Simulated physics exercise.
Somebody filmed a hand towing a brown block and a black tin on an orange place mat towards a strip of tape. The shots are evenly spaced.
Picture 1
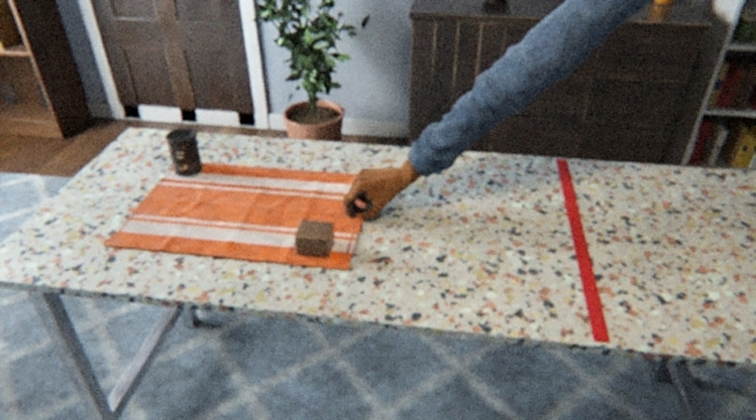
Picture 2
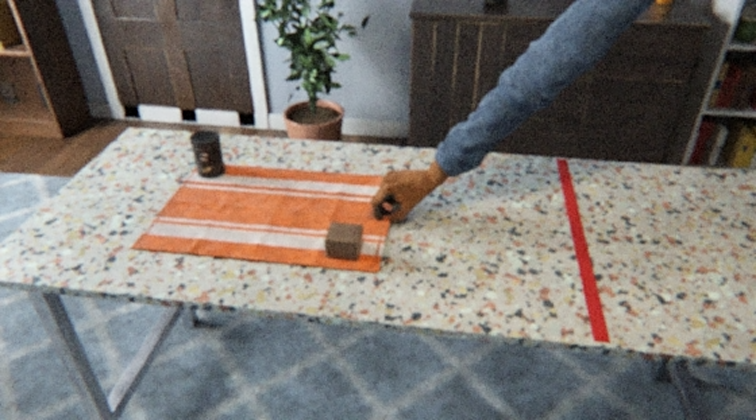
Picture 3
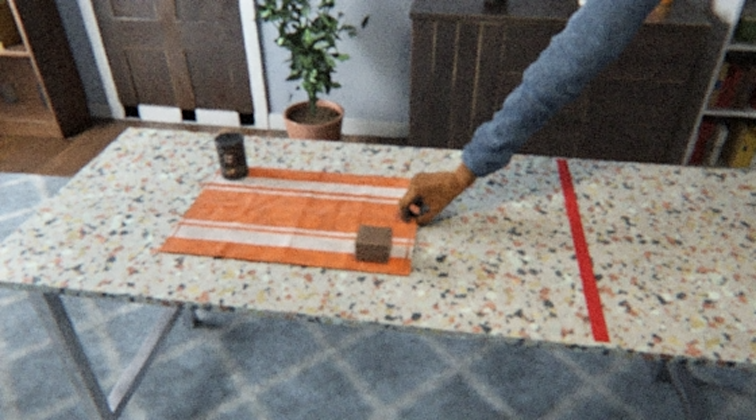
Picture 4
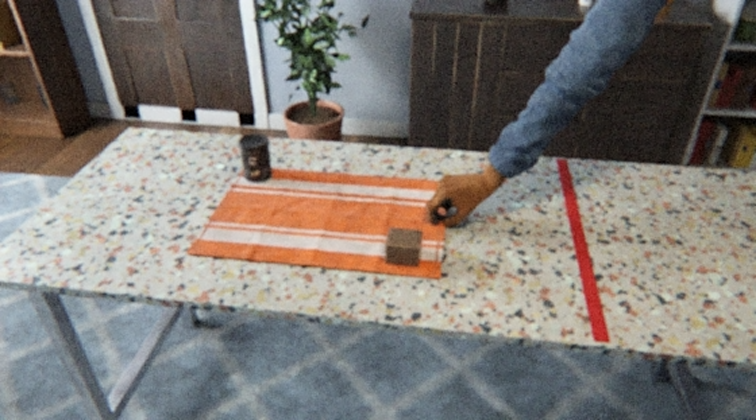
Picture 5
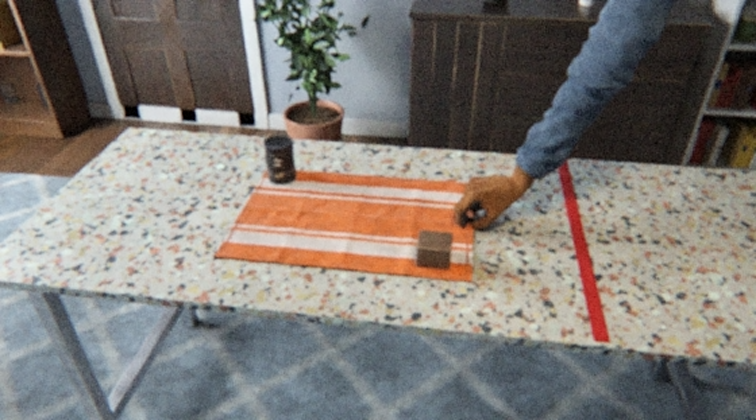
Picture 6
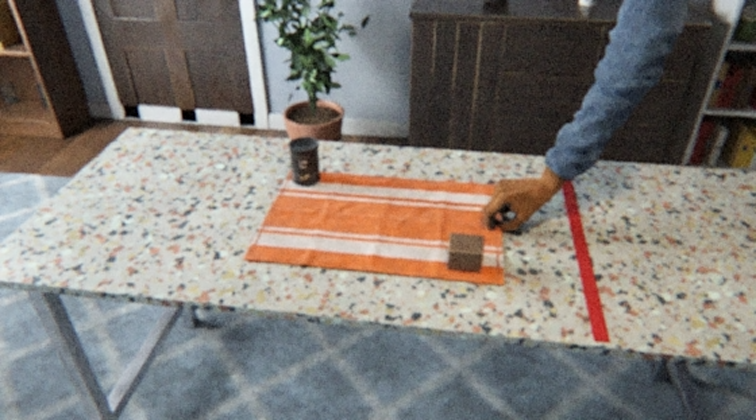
A hand in a blue sleeve pulls an orange and white striped place mat steadily rightward across a speckled table, seen from slightly above by a still camera in a room. A brown block near the mat's front right corner and a black tin at its back left ride along with it. The mat nears a red tape strip, while a potted plant and dark cabinet stay still behind.
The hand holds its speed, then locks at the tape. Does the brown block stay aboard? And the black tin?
In the end the brown block shoots off the front. The black tin remains aboard.
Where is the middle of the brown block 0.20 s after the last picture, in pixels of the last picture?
At about (585, 264).
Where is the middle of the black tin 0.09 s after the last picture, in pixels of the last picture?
Near (350, 165).
Then, 0.09 s on from there, hem short of the tape; brown block on the cloth near (522, 258); black tin on the cloth near (350, 165).
Then, 0.20 s on from there, hem at the tape; brown block ahead of the hem near (585, 264); black tin on the cloth near (399, 169).
In the end, hem at the tape; brown block ahead of the hem near (668, 273); black tin on the cloth near (428, 171). The brown block slides clear of the cloth and the black tin keeps its seat.
